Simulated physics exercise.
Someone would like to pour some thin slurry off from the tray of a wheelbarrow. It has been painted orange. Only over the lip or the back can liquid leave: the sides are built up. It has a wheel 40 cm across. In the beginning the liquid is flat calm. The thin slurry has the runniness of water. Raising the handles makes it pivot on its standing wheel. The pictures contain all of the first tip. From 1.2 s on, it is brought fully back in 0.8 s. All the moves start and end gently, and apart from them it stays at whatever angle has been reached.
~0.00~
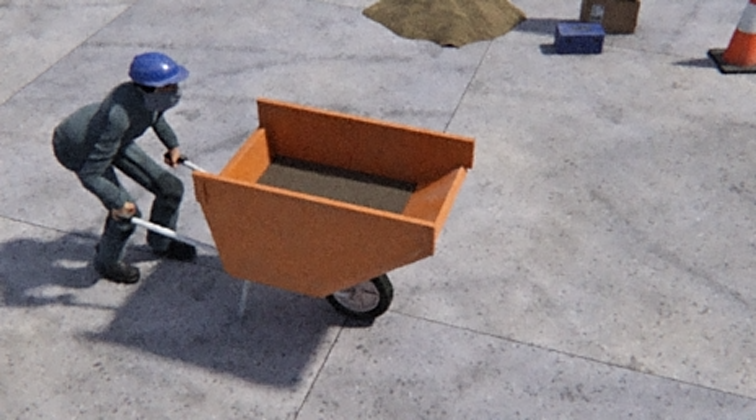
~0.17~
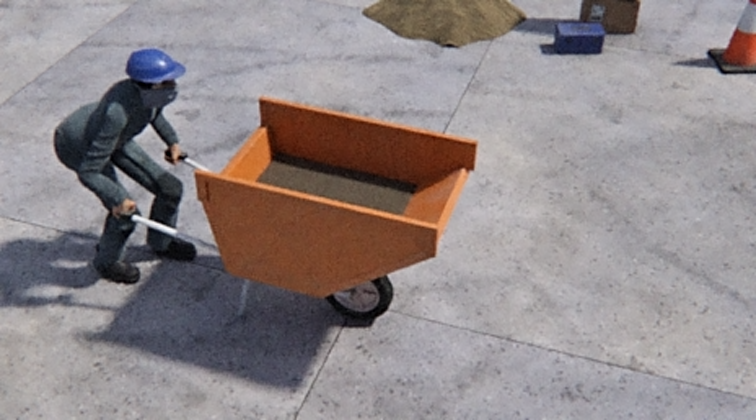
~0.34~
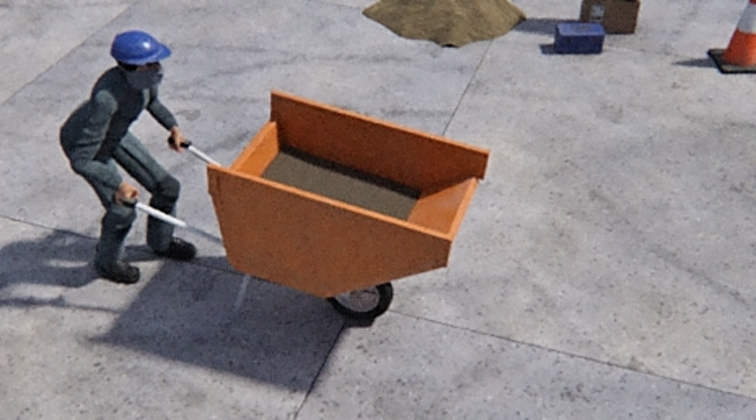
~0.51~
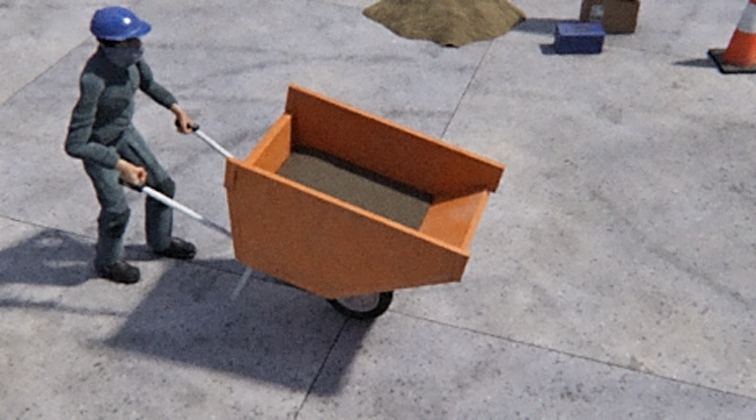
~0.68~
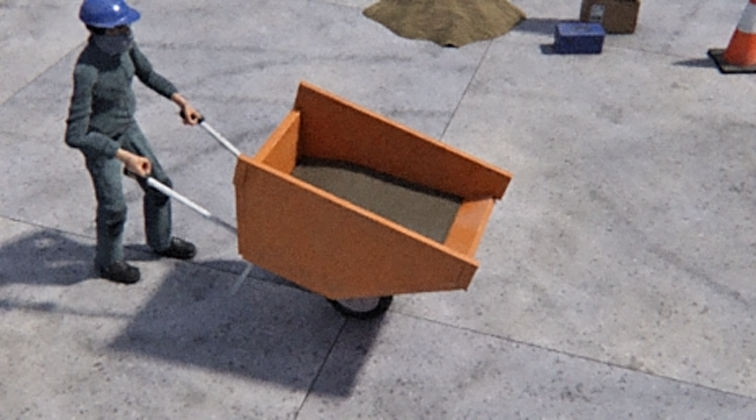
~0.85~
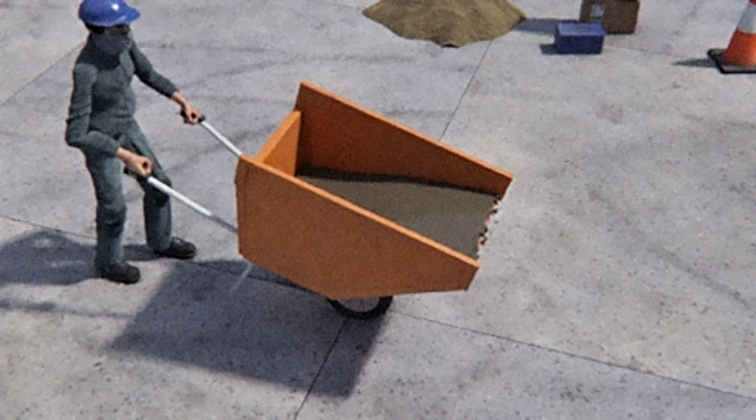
A worker in a blue helmet raises the handles, tilting an orange wheelbarrow forward to the right.
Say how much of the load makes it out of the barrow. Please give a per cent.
Some 23 per cent goes overboard.
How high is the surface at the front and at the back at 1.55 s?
Around 20 cm toward the front, with 6 cm behind.
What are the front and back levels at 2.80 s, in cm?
I'd put it at about 18 cm in front and about 12 cm behind.
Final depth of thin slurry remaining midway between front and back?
Roughly 22 cm.
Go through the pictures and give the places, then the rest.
In the first picture, the surface is at (357, 173) near the front wall; the surface is at (292, 160) near the back wall; the lip is at (424, 247); the front is on the right.
In the second picture, the surface is at (358, 173) near the front wall; the surface is at (293, 159) near the back wall.
In the third picture, the surface is at (366, 174) near the front wall; the surface is at (301, 153) near the back wall; the barrow is tilted 6° forwards.
In the fourth picture, the surface is at (376, 175) near the front wall; the surface is at (311, 150) near the back wall; the barrow is tilted 12° forwards.
In the fifth picture, the surface is at (382, 175) near the front wall; the surface is at (315, 159) near the back wall; the barrow is tilted 16° forwards.
In the sixth picture, the surface is at (383, 176) near the front wall; the surface is at (313, 167) near the back wall; the barrow is tilted 16° forwards; the lip is at (460, 281).
After 1.55 s the barrow is at 10° forwards, the surface stands 7 cm at the back and 21 cm at the front; 20 per cent is out, over the front.
After 2.15 s the surface stands 34 cm at the back and 13 cm at the front; 20 per cent is out, over the front.
After 2.80 s the surface stands 12 cm at the back and 17 cm at the front; 22 per cent is out, over the front.
After 4.89 s 23 per cent is out, over the front, 23 of 101 litres.
